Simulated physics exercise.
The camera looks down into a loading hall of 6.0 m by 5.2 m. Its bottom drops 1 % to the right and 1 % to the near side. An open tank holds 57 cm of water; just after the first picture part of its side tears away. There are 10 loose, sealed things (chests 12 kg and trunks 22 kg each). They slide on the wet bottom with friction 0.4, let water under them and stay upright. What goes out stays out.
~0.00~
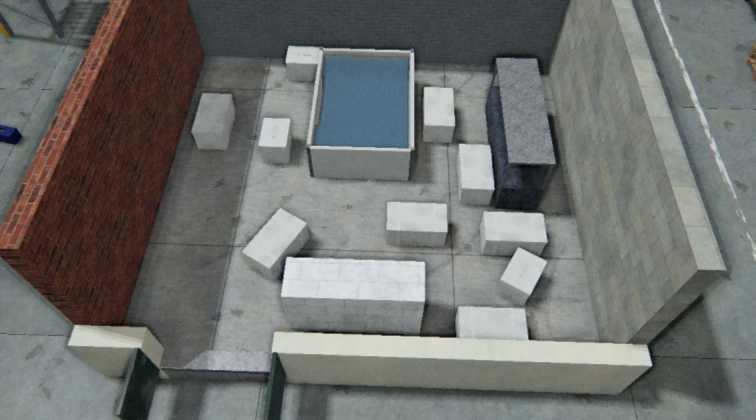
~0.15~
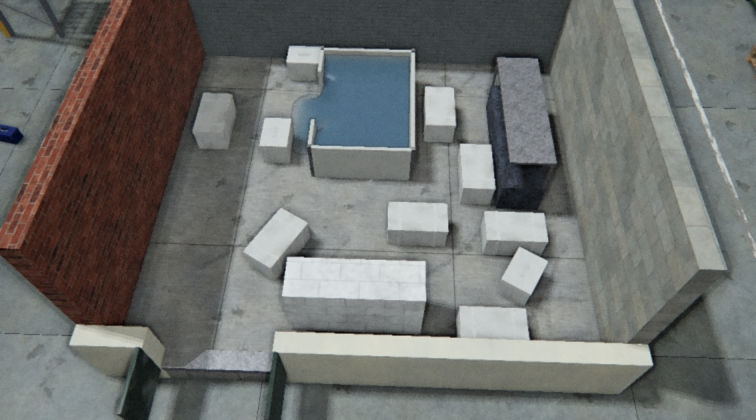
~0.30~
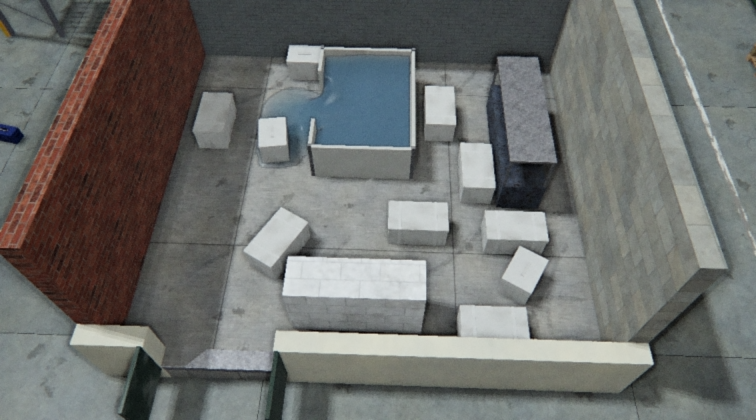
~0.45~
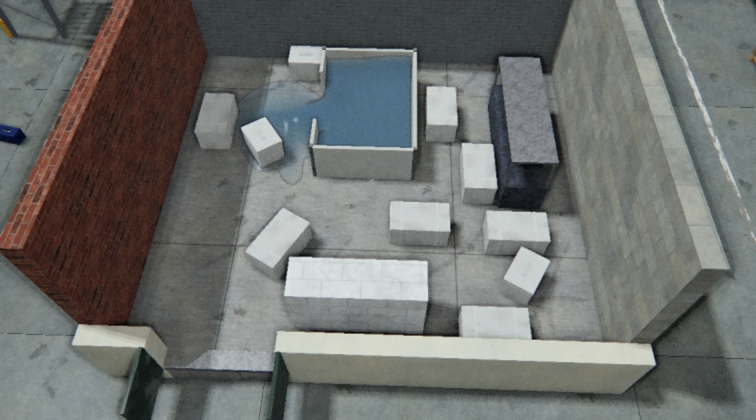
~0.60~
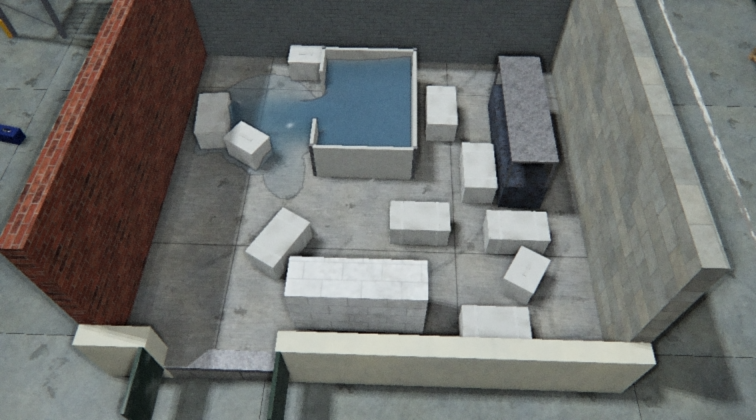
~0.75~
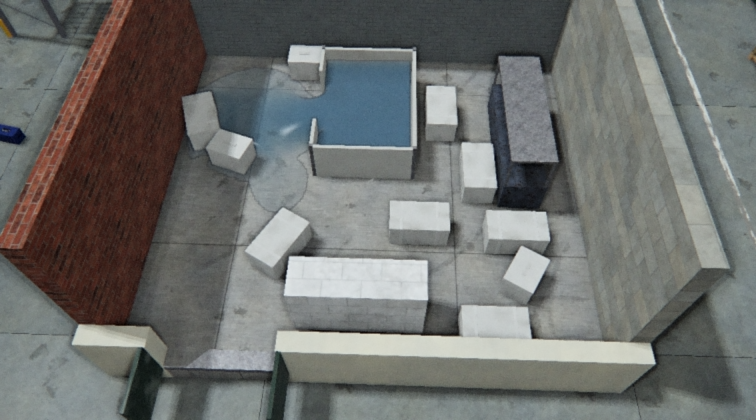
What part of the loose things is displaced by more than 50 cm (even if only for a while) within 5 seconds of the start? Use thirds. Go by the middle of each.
It is not even a third.
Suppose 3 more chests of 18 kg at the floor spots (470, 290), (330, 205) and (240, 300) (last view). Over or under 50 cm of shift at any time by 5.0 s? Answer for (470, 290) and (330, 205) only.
In that order: Short of it, short of it.
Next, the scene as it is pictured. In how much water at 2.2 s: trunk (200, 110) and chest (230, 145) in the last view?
About 20 and 4 cm.
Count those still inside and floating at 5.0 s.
I count 1.
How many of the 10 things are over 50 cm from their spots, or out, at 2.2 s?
By then 2.
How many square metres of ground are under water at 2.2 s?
Roughly 11.5 m2.
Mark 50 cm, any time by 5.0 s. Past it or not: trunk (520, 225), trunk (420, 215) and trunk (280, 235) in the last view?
In that order: Short of it, short of it, short of it.
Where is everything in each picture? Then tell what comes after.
In the first frame, a chest at (274, 132) rests on the ground; a trunk at (212, 112) rests on the ground; water covers 2.8 m2; 0 of 10 have shifted.
In the second frame, a chest at (275, 132), on the bottom; a trunk at (213, 112), on the bottom; 3.3 m2 under water; 0 of 10 have shifted.
In the third frame, a chest at (272, 132), on the bottom, 5 cm from its start; a trunk at (213, 111) rests on the ground; water covers 3.8 m2; 0 of 10 have shifted.
In the fourth frame, a chest at (261, 134) rests on the ground, 24 cm from its start; a trunk at (214, 112), on the bottom; water covers 4.6 m2; 1 of 10 have shifted.
In the fifth frame, a chest at (246, 137) rests on the ground, 46 cm from its start; a trunk at (212, 112) rests on the ground, 4 cm from its start; water covers 5.4 m2; 1 of 10 have shifted.
In the sixth frame, a chest at (229, 143), on the bottom, 71 cm from its start; a trunk at (200, 112), on the bottom, 21 cm from its start; water covers 6.5 m2; 2 of 10 have shifted.
After 1.1 s 1 of 10 are over 50 cm from their spots; 0 afloat.
After 2.2 s 2 of 10 are over 50 cm from their spots; 1 afloat.
After 3.5 s 2 of 10 are over 50 cm from their spots; 1 afloat.
After 5.0 s 3 of 10 are over 50 cm from their spots, and 3 have been at some point; 1 afloat.
